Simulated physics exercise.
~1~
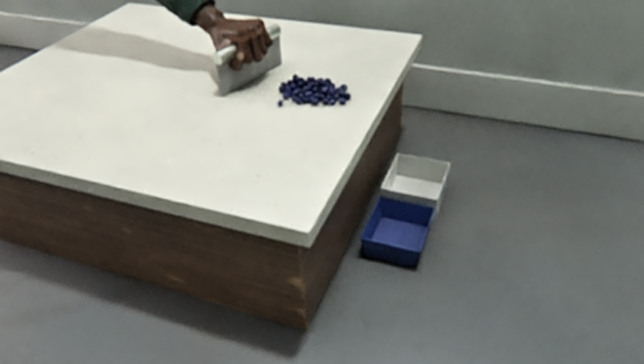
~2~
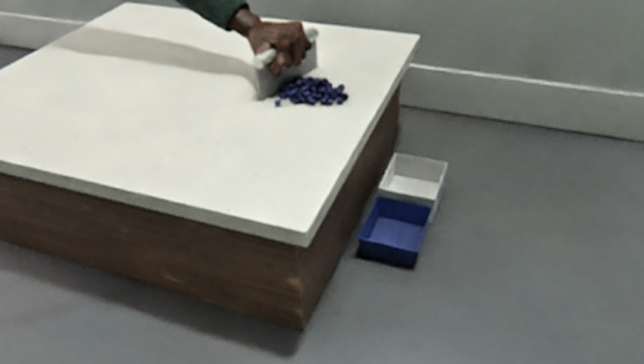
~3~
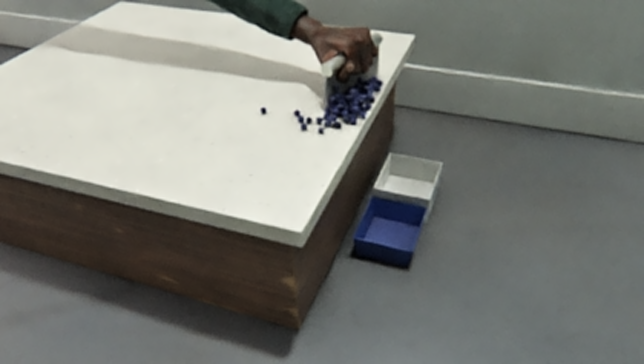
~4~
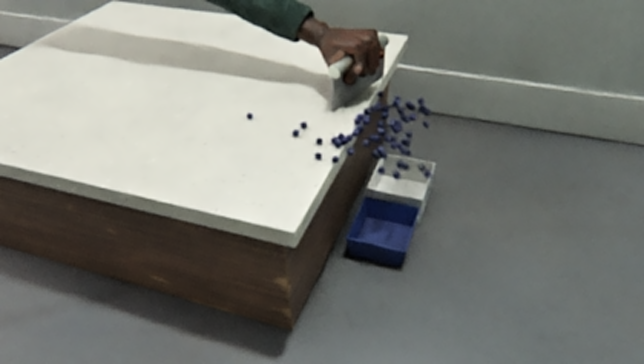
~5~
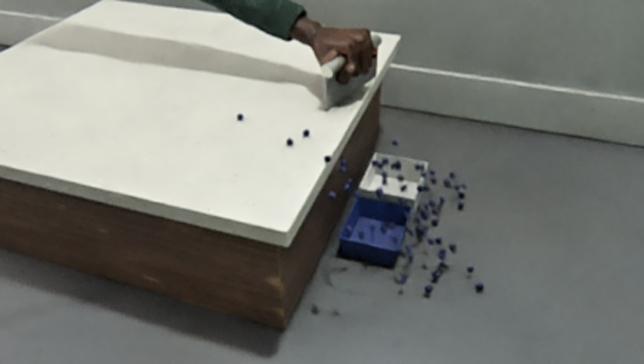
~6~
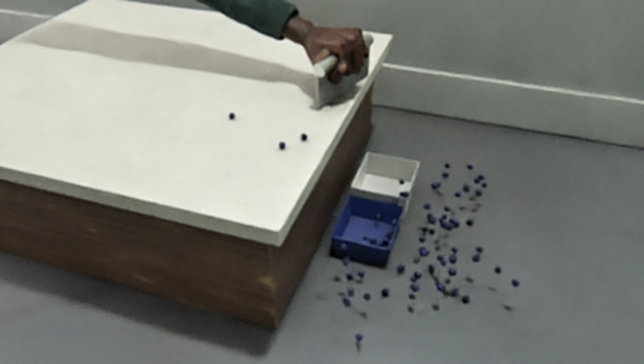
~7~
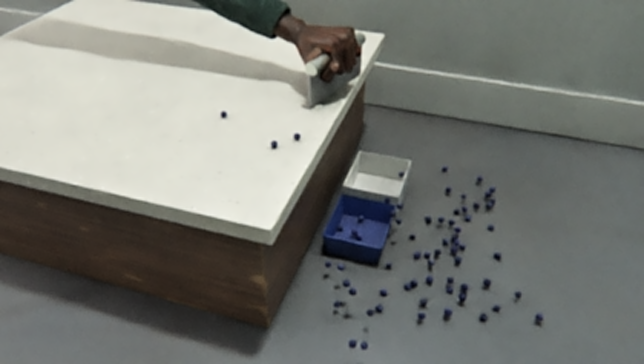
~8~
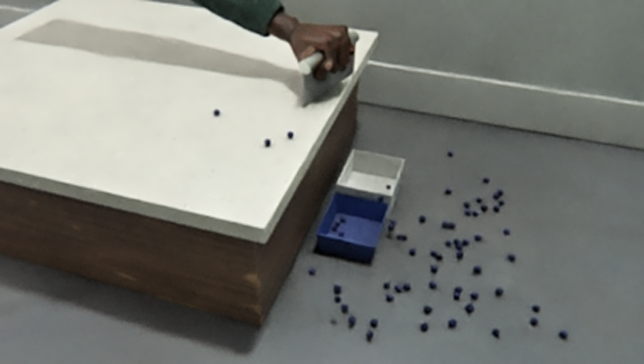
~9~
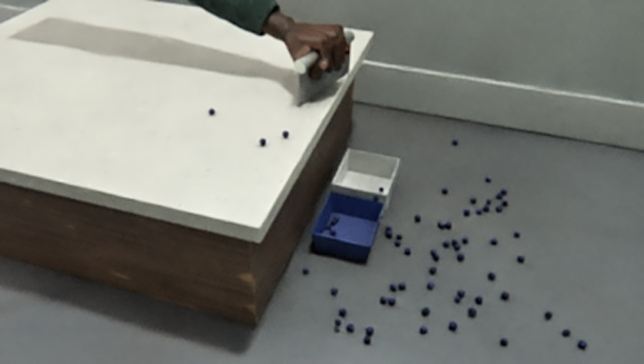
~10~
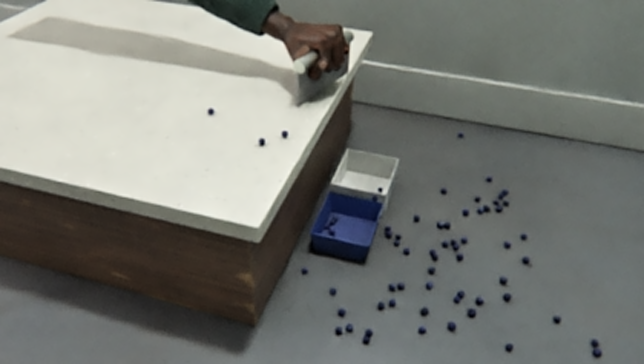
At first, a hand holds a scraper beside a small heap of blueberries on a white tabletop, with a blue tin and a white tin on the floor below. The hand pushes the scraper to the right, driving the berries toward the table's edge while a few trail behind. The scraper stops near the edge, and most of the berries spill over in a loose spray. They scatter across the grey floor, mostly missing the tins. At the end, a few berries sit in the tins, three remain on the table, and the rest lie spread over the floor.
